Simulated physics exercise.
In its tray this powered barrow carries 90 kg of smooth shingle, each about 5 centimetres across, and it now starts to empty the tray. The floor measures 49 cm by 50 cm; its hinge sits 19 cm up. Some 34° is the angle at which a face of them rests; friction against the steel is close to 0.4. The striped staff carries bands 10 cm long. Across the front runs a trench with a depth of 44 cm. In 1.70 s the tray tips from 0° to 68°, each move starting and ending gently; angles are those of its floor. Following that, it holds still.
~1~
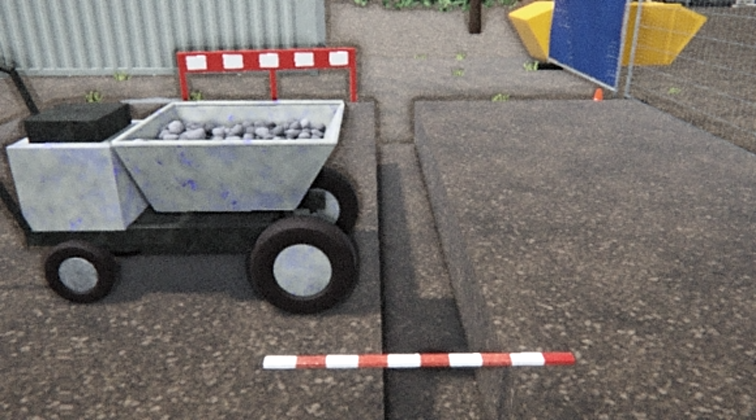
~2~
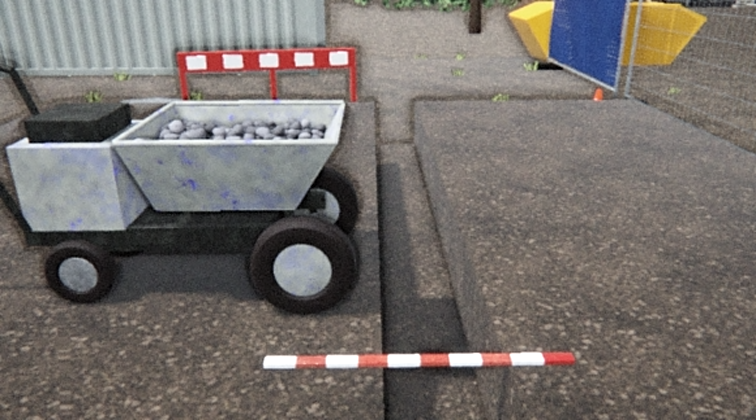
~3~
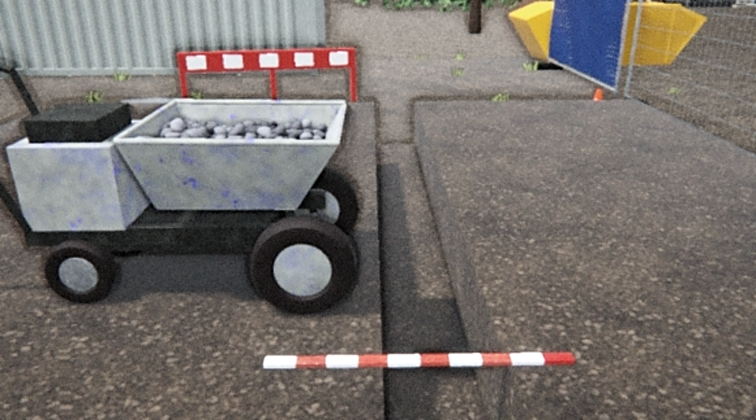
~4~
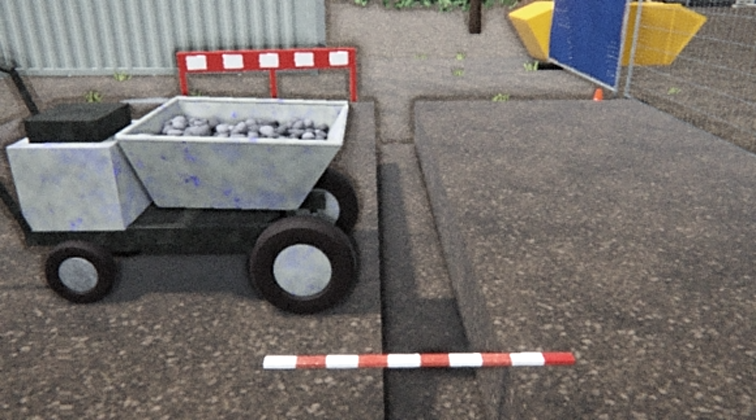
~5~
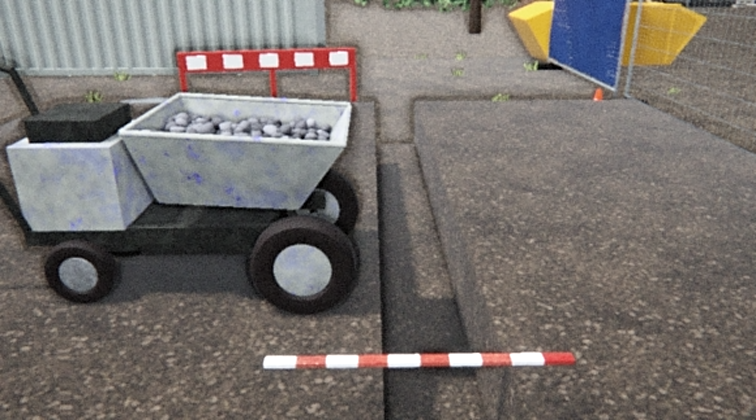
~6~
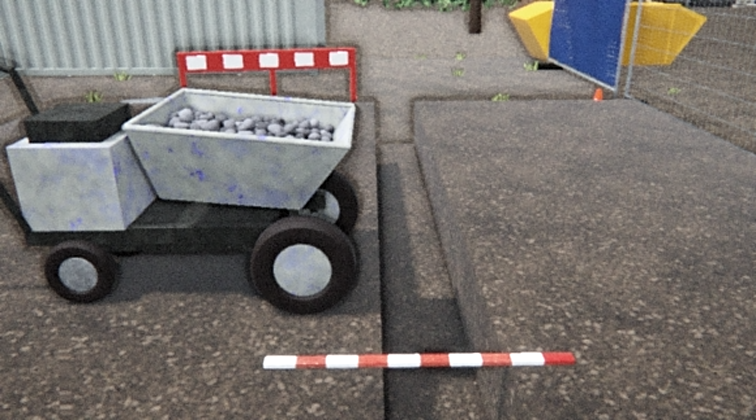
On a paved yard, a stone-filled tray on a wheeled barrow tilts slightly to the right.
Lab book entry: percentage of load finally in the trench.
Approx. 73 percent.
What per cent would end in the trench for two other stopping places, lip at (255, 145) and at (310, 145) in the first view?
Roughly 100 per cent, then 95 per cent.
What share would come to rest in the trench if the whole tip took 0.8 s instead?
55 per cent.
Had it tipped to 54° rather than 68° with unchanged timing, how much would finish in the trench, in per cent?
In that case around 40 percent.
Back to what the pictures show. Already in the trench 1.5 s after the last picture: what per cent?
About 25 per cent by then.
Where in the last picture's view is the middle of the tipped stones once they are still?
Roughly (454, 345), I'd say.
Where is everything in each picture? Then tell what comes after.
Lip at (335, 143), floor tilted 0°, highest stones at (202, 131), in the first picture.
Lip at (335, 143), floor tilted 0°, highest stones at (203, 130), in the second picture.
The tray is at 1°, its lip at (337, 143); the top of the load is at (204, 129), in the third picture.
Lip at (340, 144), floor tilted 2°, highest stones at (206, 127), in the fourth picture.
Lip at (344, 145), floor tilted 4°, highest stones at (197, 123), in the fifth picture.
The tray is at 6°, its lip at (349, 147); the top of the load is at (200, 120), in the sixth picture.
Then, 1.0 s after the last picture the floor is at 57°, 100 % in the tray; the foremost stones are at (440, 208).
Then, 1.5 s after the last picture the floor is at 68°, 56 % in the tray, 27 % in the trench, 17 % past the trench; the foremost stones are at (547, 263).
Then, 1.9 s after the last picture the floor is at 68°, 32 % in the tray, 40 % in the trench, 28 % past the trench; the foremost stones are at (605, 250).
Then, 3.8 s after the last picture the floor is at 68°, 0 % in the tray, 73 % in the trench, 27 % past the trench; the foremost stones are at (666, 243).
